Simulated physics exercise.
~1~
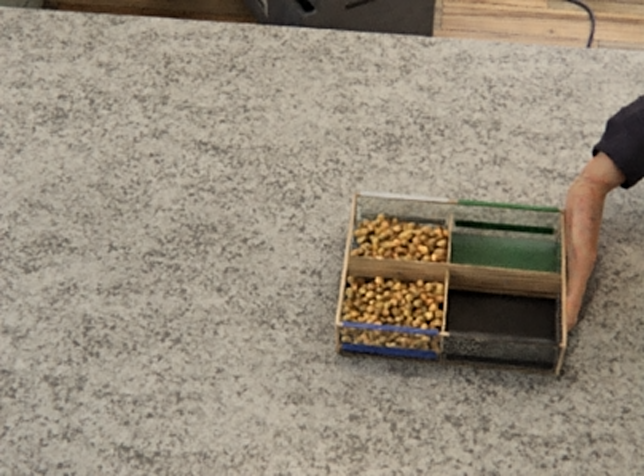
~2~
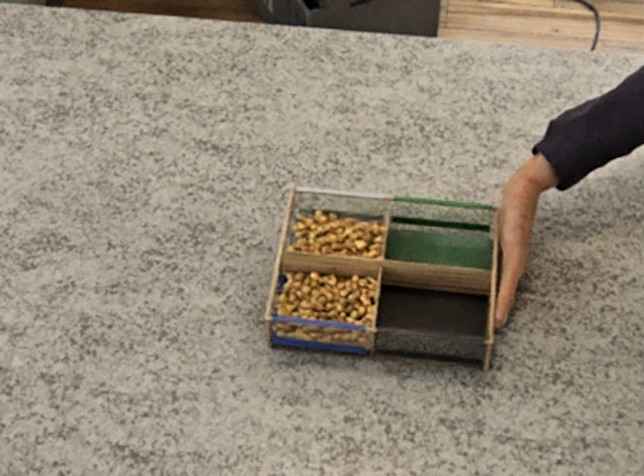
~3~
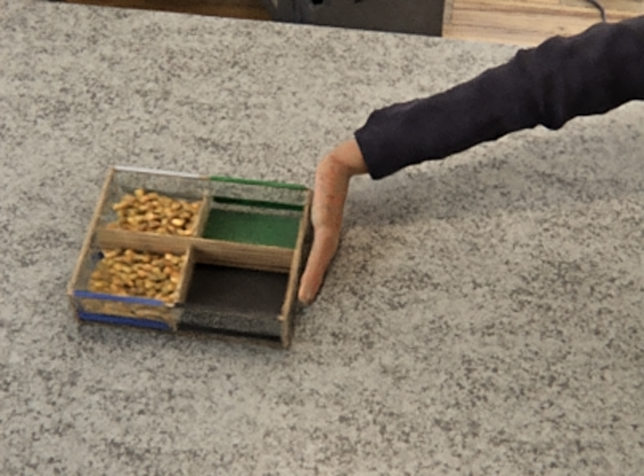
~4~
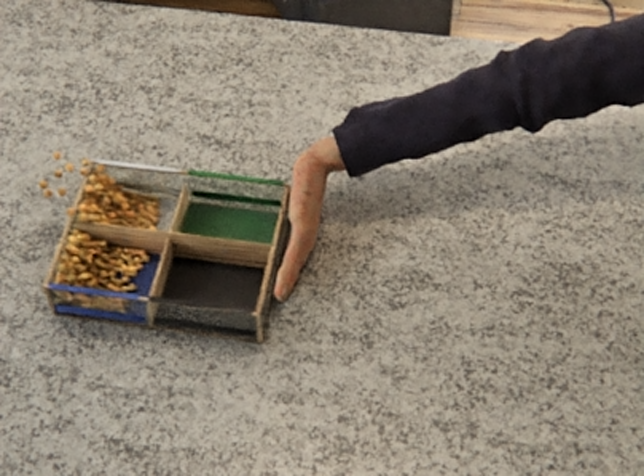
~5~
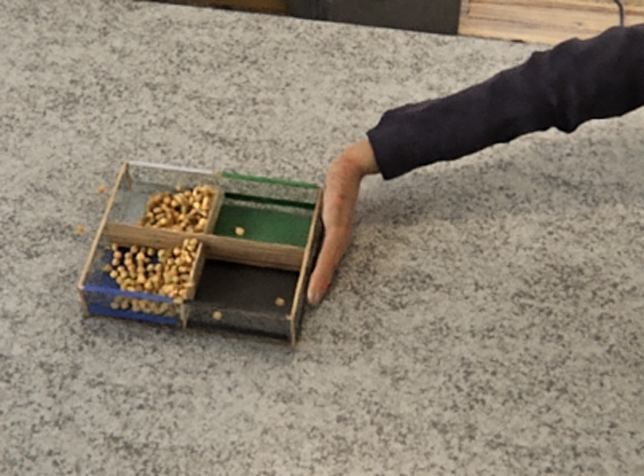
Hand sliding a divided tray of dried chickpeas left, then slightly right, with a few pieces scattering into other compartments.
